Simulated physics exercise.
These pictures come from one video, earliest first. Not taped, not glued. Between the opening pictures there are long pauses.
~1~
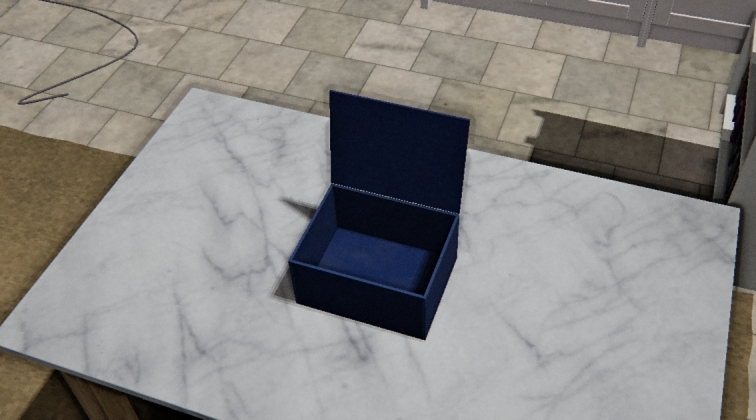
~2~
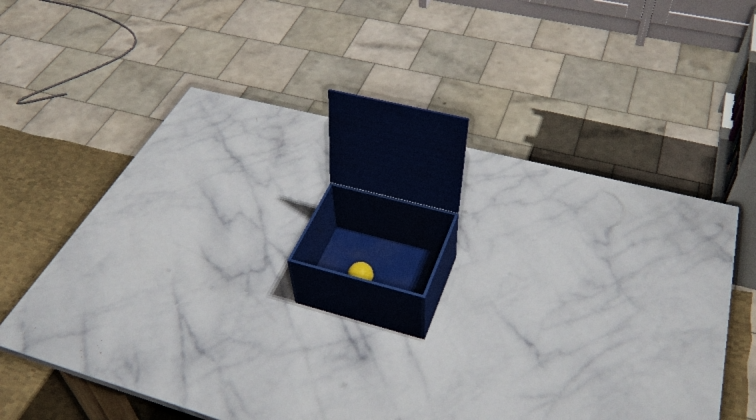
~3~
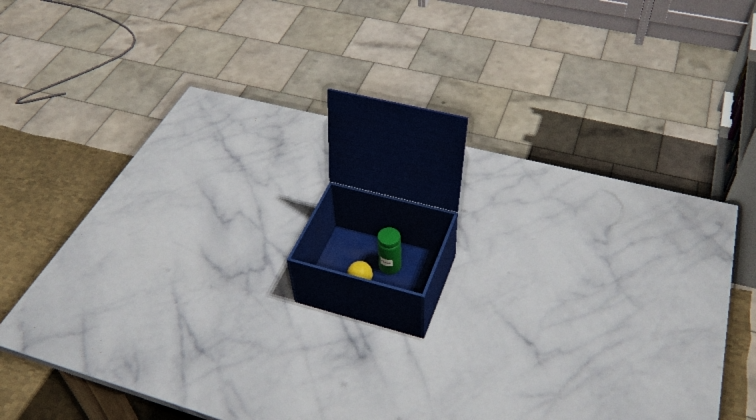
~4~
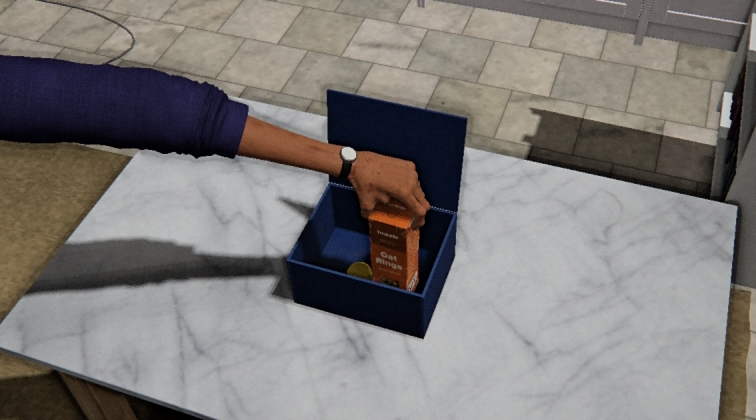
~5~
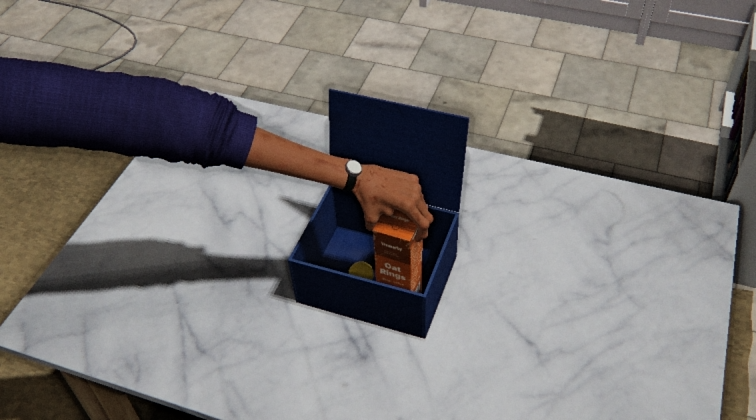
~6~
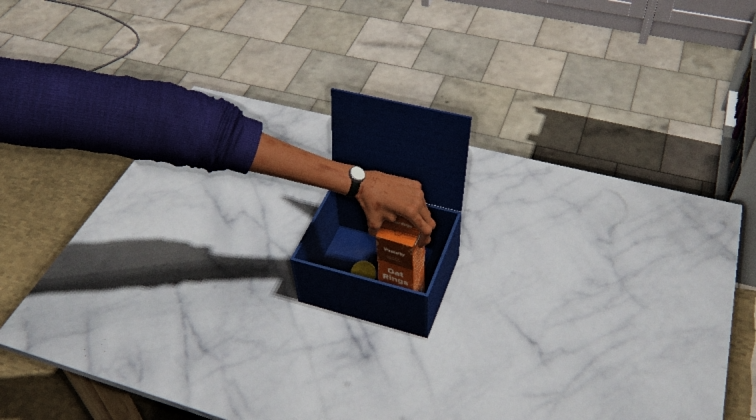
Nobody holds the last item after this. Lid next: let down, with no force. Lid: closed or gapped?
The lid falls short.
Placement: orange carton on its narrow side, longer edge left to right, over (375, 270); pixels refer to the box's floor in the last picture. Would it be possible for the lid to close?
The lid goes all the way down.
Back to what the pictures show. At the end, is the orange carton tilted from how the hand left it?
After all that, it keeps its set angle.
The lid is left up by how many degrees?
Some 40°.
Then, 1.10 s after the last picture, lid starting down.
Then, 1.50 s after the last picture, lid 66° above the rim.
Then, 1.80 s after the last picture, lid 47° above the rim.
At rest, lid 38° above the rim; all 3 in place. Seen from the same camera at the end, orange carton near (402, 268).
